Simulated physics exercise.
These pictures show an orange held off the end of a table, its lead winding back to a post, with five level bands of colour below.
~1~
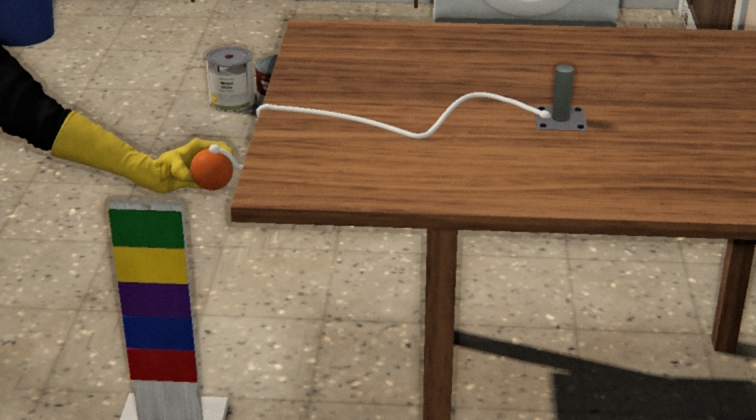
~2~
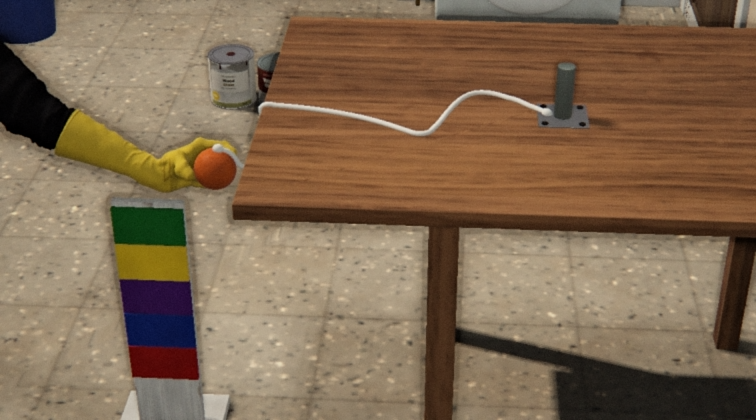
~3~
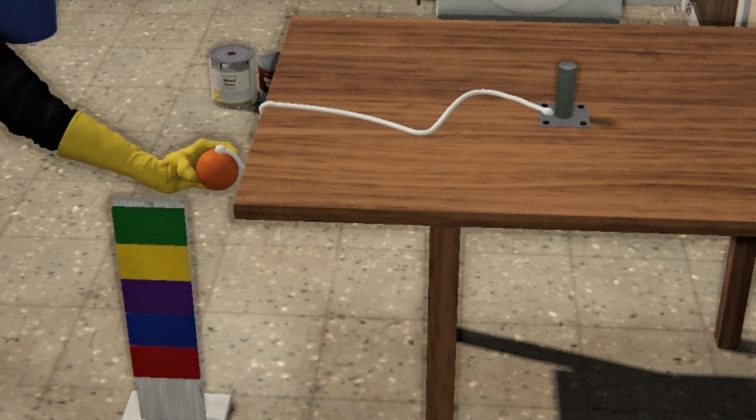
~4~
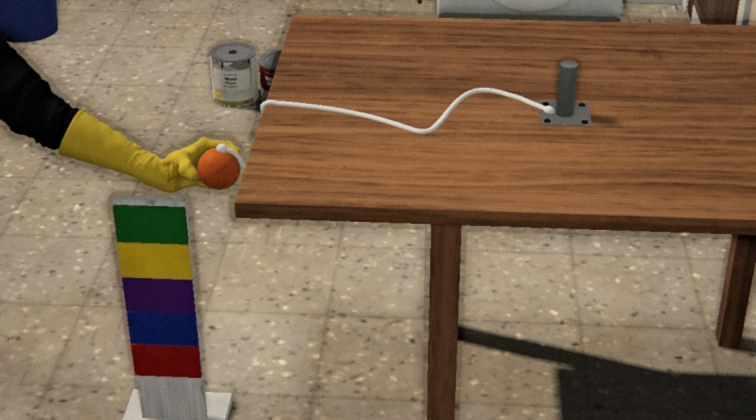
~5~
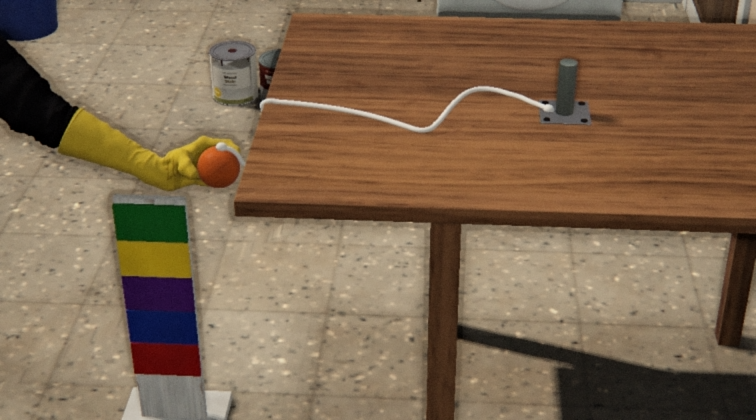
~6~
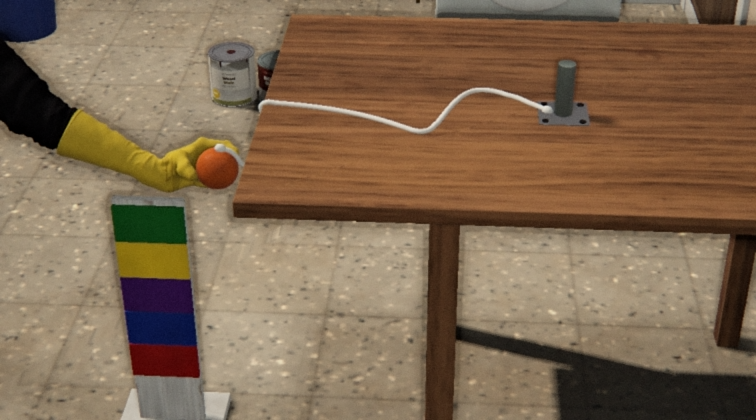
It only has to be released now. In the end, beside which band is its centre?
Beside purple.
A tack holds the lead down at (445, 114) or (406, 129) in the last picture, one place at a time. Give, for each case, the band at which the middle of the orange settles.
Results, in sequence: Yellow / green.
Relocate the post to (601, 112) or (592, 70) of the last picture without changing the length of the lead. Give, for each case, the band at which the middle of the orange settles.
The first case gives yellow, the second gives yellow.
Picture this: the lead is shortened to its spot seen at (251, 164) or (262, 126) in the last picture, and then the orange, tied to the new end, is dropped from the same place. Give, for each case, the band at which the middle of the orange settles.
Taking them in turn, you'd get yellow, then green.
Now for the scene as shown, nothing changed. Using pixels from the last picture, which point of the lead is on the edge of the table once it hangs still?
It is around (341, 111).
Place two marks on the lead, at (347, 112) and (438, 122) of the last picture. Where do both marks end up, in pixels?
Result - first point (271, 98), second point (379, 103).
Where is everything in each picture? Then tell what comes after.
Orange (212, 170); green (146, 231); yellow (150, 266); purple (154, 301); blue (158, 334); red (162, 367), in the first frame.
Orange (215, 169); lead through (513, 99) (452, 107) (401, 129) (321, 110) (262, 127), in the second frame.
Orange (218, 170), in the third frame.
Orange (219, 169); lead through (516, 97) (454, 105) (403, 127) (323, 108) (264, 126), in the fourth frame.
Orange (219, 167), in the fifth frame.
Orange (217, 168); lead through (514, 97) (453, 105) (402, 127) (321, 108) (262, 125), in the sixth frame.
Soon after, orange near (230, 292); level with purple.
After that, orange near (300, 278); level with purple.
And then, orange near (264, 274); level with purple.
In the end, orange near (273, 280); level with purple. Its centre hangs level with the purple band.
